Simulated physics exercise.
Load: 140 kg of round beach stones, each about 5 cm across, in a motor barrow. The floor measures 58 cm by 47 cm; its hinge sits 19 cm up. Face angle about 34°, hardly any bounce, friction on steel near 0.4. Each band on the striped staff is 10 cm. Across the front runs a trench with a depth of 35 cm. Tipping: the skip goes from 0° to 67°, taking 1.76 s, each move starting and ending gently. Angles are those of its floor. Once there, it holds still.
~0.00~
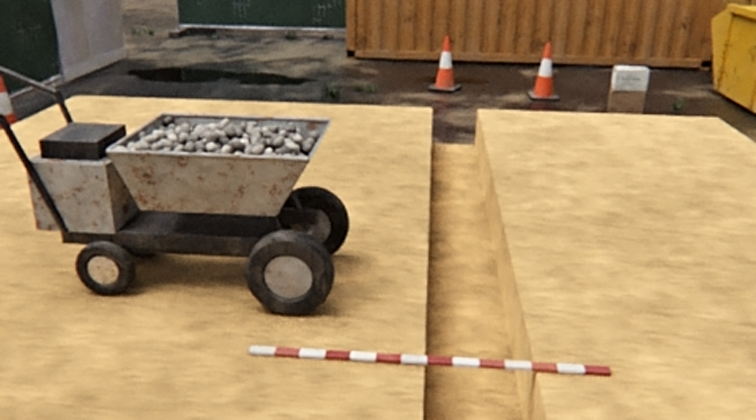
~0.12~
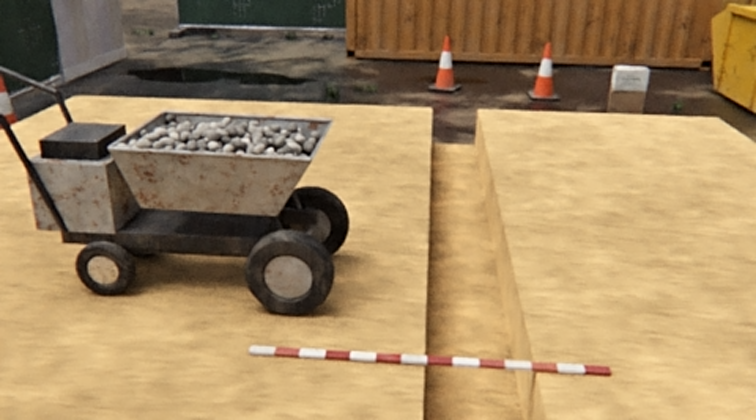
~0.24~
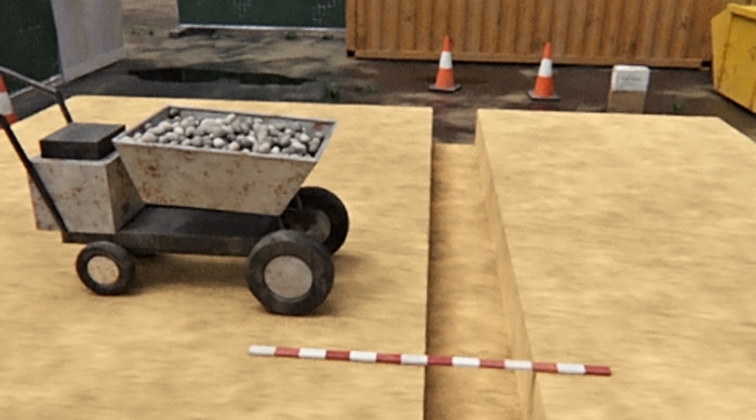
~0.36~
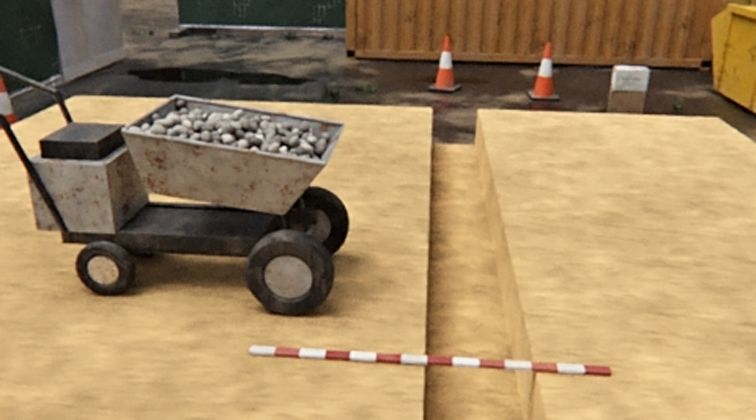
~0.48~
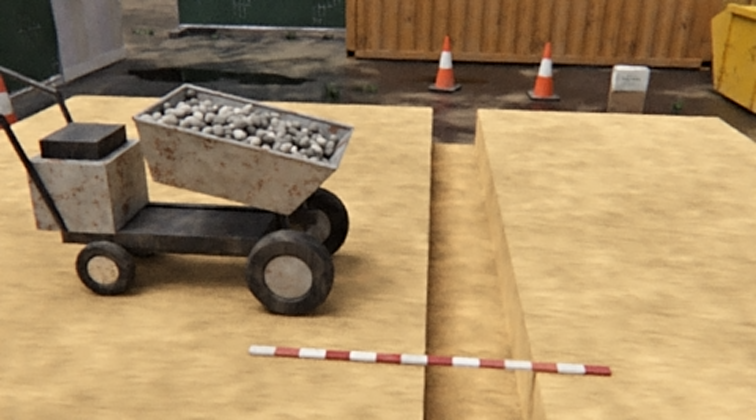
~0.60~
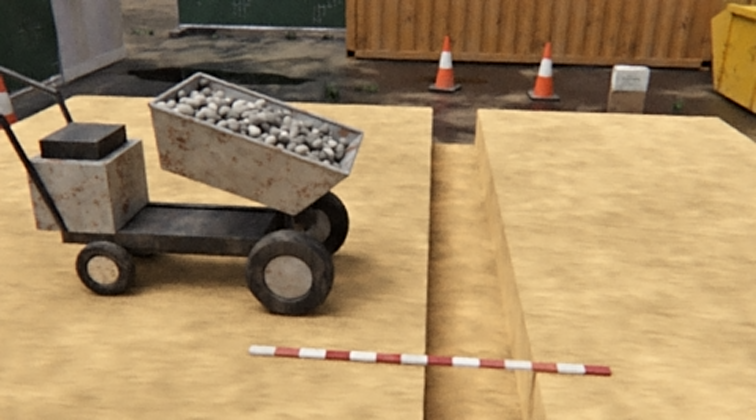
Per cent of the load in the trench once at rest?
About 95 %.
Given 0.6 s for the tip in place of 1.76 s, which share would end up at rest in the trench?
It'd be some 85 per cent.
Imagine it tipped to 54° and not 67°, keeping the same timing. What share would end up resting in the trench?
Then about 50 per cent.
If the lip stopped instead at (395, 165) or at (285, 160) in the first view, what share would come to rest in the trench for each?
Roughly 45 in a hundred, then 80 in a hundred.
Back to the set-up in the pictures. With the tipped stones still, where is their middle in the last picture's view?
Resting centre: About (466, 340).
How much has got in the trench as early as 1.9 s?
By that moment, roughly 45 per cent of the load.
After 1.3 s the floor is at 57°; 98 % in the skip, 1 % short of the trench; the foremost stones are at (426, 227).
After 1.9 s the floor is at 67°; 52 % in the skip, 1 % short of the trench, 47 % in the trench; the foremost stones are at (509, 341).
After 2.2 s the floor is at 67°; 28 % in the skip, 1 % short of the trench, 70 % in the trench; the foremost stones are at (533, 335).
After 4.2 s the floor is at 67°; 4 % in the skip, 1 % short of the trench, 95 % in the trench; the foremost stones are at (546, 323).
